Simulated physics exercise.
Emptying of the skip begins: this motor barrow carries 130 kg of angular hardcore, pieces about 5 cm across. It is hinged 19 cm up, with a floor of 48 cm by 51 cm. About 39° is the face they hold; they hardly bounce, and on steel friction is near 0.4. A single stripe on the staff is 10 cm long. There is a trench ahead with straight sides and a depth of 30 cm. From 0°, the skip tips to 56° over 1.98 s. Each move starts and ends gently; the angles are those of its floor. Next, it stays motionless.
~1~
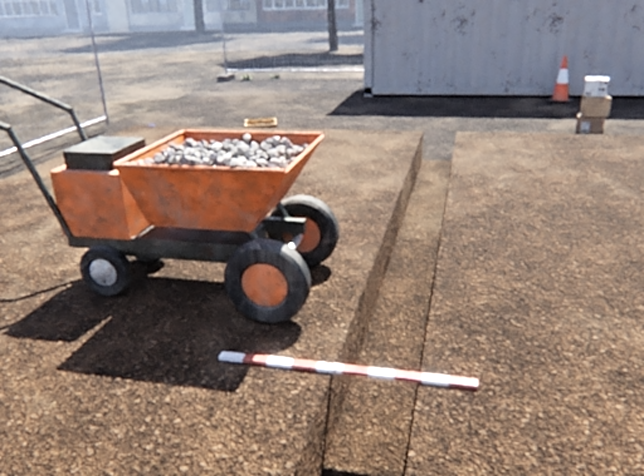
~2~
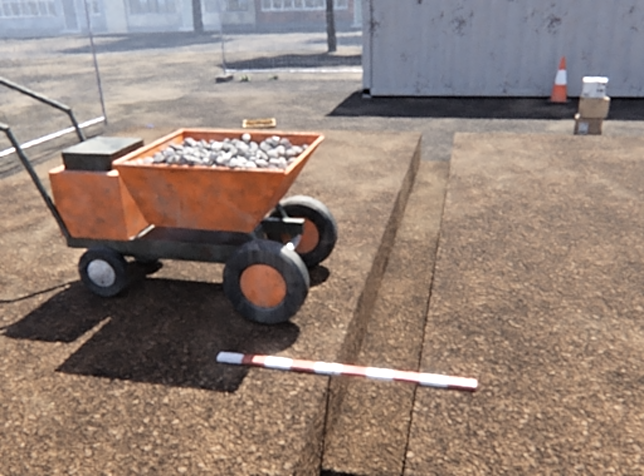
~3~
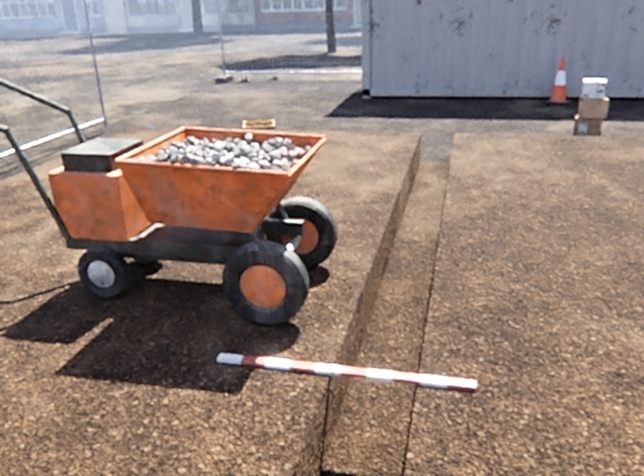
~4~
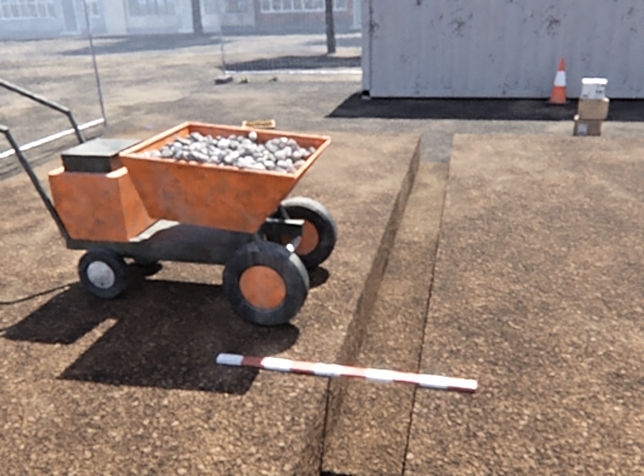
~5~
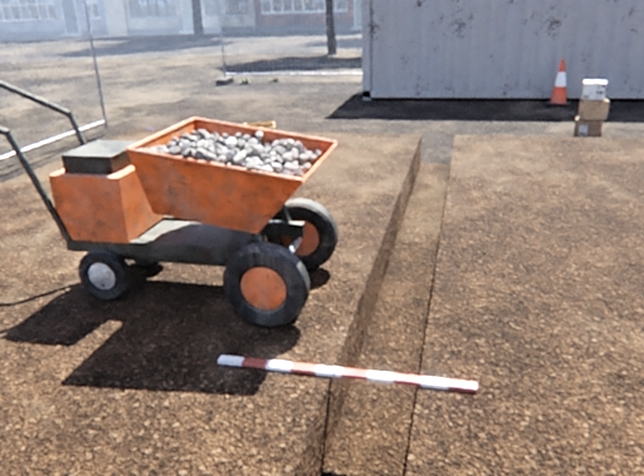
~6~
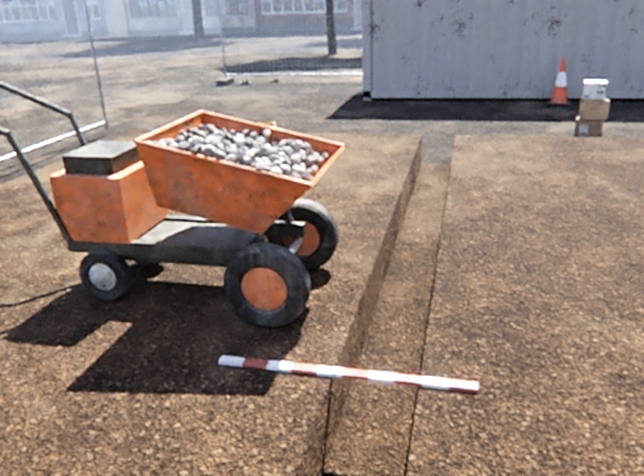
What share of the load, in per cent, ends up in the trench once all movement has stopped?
About 13 per cent.
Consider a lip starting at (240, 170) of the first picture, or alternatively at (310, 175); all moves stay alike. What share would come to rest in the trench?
10 % and 5 %.
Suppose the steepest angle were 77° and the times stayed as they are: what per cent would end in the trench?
Then about 75 per cent.
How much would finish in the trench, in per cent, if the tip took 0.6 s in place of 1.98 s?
It would come to roughly 10 per cent.
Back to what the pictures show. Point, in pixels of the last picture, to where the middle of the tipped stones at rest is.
Their middle ends up near (412, 358).
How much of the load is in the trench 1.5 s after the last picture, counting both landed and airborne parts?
Around 0 per cent of it.
Then, 0.9 s after the last picture the floor is at 47°, 100 % in the skip; the foremost stones are at (365, 211).
Then, 1.5 s after the last picture the floor is at 56°, 98 % in the skip, 2 % in the trench; the foremost stones are at (409, 298).
Then, 1.8 s after the last picture the floor is at 56°, 94 % in the skip, 5 % in the trench; the foremost stones are at (437, 324).
Then, 3.8 s after the last picture the floor is at 56°, 86 % in the skip, 13 % in the trench, 2 % past the trench; the foremost stones are at (486, 307).
